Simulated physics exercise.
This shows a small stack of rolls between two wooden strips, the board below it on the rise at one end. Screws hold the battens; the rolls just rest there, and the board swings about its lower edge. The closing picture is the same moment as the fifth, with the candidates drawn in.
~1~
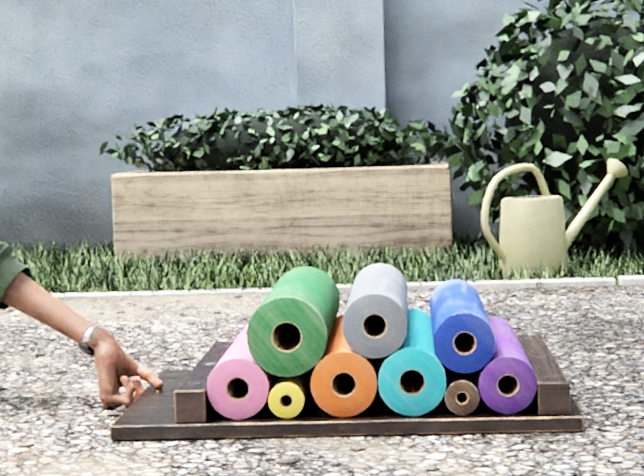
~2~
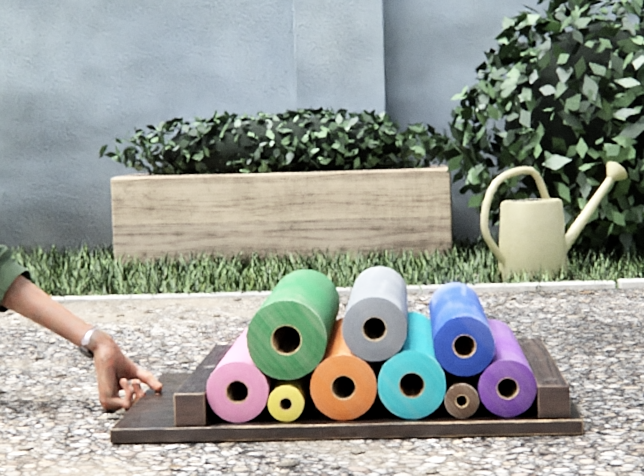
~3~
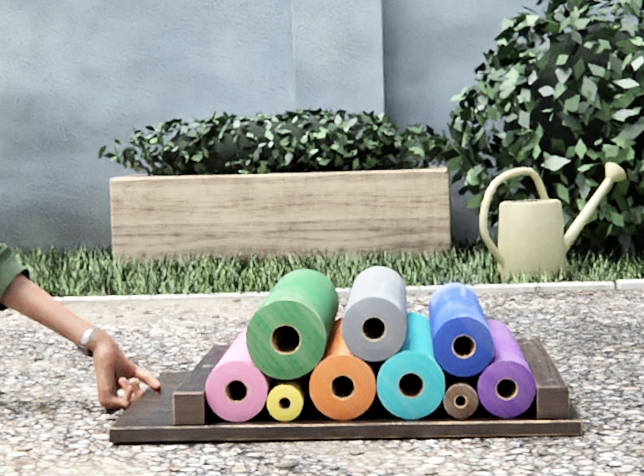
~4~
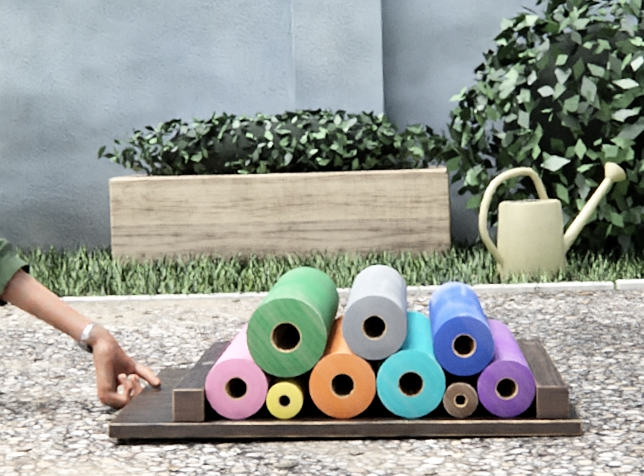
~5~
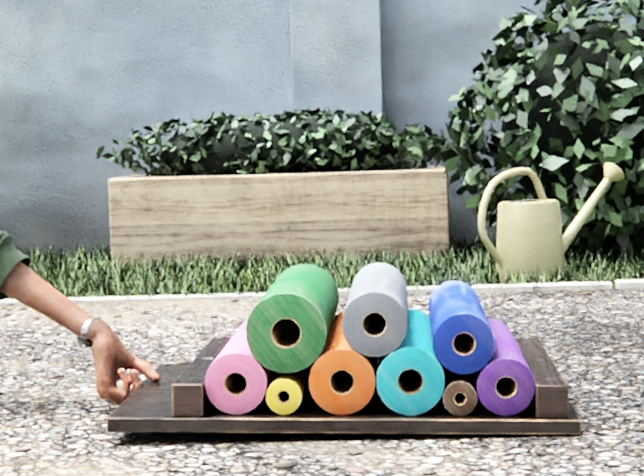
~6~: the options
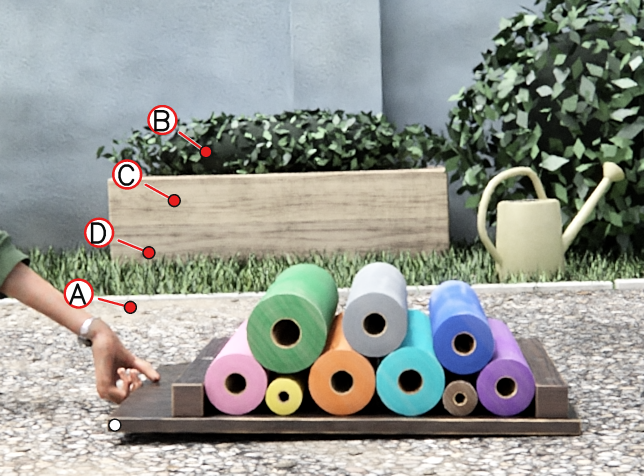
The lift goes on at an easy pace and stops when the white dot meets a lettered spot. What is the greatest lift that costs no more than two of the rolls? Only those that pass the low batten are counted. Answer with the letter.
Raise it to B.
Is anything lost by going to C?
At C: No.
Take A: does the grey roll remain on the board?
Yes, with A.
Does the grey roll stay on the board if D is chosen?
Yes.
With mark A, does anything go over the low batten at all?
At A: No.
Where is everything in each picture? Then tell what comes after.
The first picture shows board (351, 382); pink roll (238, 388); yellow roll (286, 400).
The second picture shows yellow roll (286, 403); orange roll (343, 387).
The third picture shows board (350, 385); pink roll (236, 391); yellow roll (285, 403); blue roll (463, 346).
The fourth picture shows board (350, 384); pink roll (236, 388); yellow roll (284, 401).
The fifth picture shows board (348, 381); pink roll (236, 383); yellow roll (284, 397).
On the marked copy, A at (130, 307); B at (206, 152); C at (174, 201); D at (149, 252); the white dot at (115, 425).
Taking B. A third of the way, board at 20°.
Two thirds of the way, board at 38°.
When it is over, board at 38°, none over the low batten.
As for the rest, A none over the low batten; C none over the low batten; D none over the low batten.
